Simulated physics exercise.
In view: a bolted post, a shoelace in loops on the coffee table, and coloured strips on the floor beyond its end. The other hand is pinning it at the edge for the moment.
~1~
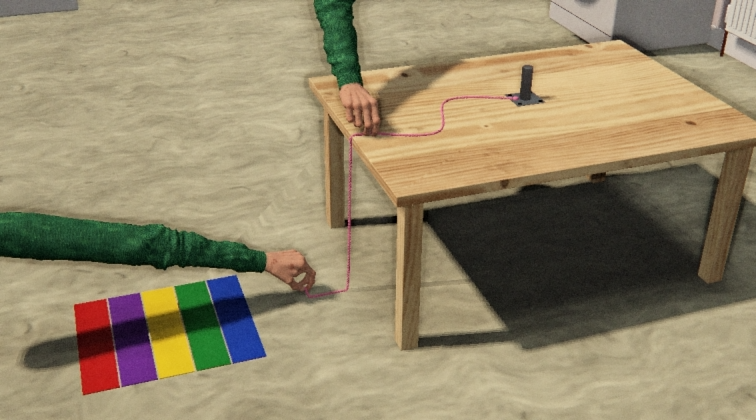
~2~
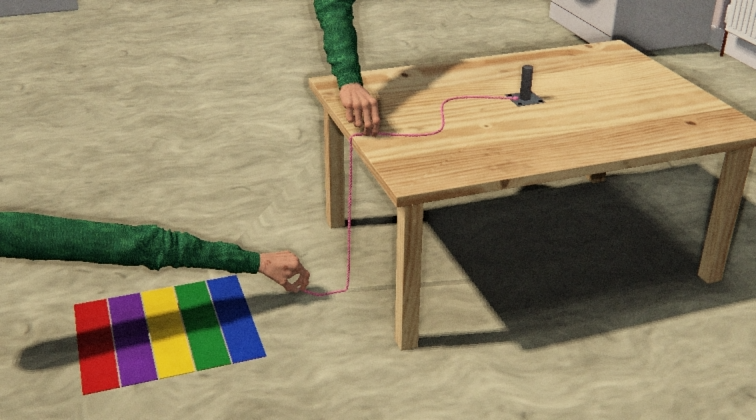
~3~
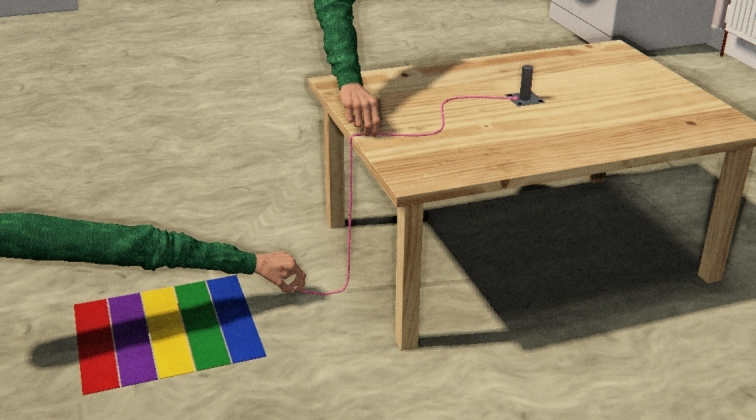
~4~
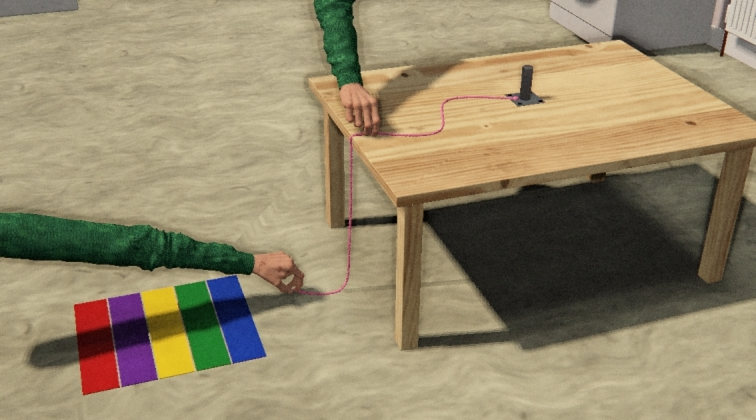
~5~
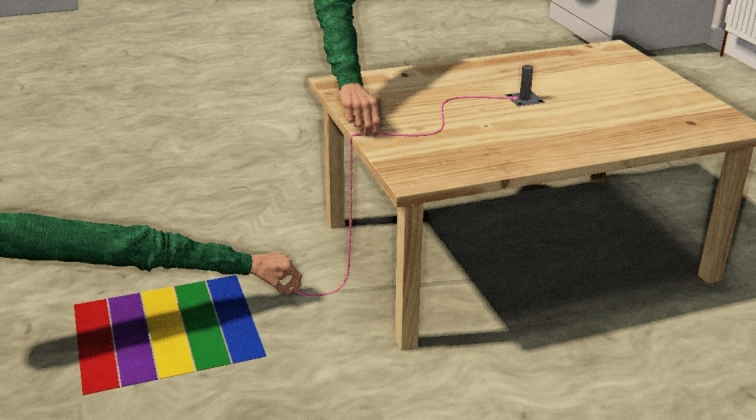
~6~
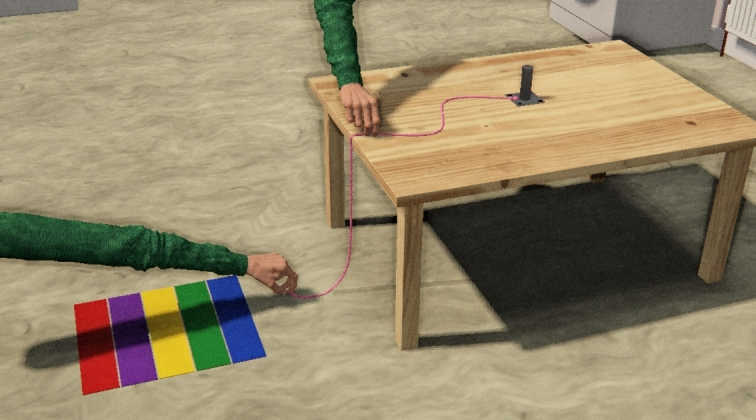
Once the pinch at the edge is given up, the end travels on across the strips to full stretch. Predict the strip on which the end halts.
The purple strip.
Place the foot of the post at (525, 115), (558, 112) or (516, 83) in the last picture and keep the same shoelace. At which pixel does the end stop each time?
Roughly (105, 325), (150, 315) and (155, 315), try by try.
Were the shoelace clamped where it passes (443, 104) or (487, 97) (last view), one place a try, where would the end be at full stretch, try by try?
First try near (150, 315), second near (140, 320).
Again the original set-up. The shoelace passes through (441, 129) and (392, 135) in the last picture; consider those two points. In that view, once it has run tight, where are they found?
First one: (393, 126); second one: (345, 144).
A little later, end near (195, 308); over green.
Next, end near (156, 316); over yellow.
When it is tight, end near (132, 320); over purple. Over purple.
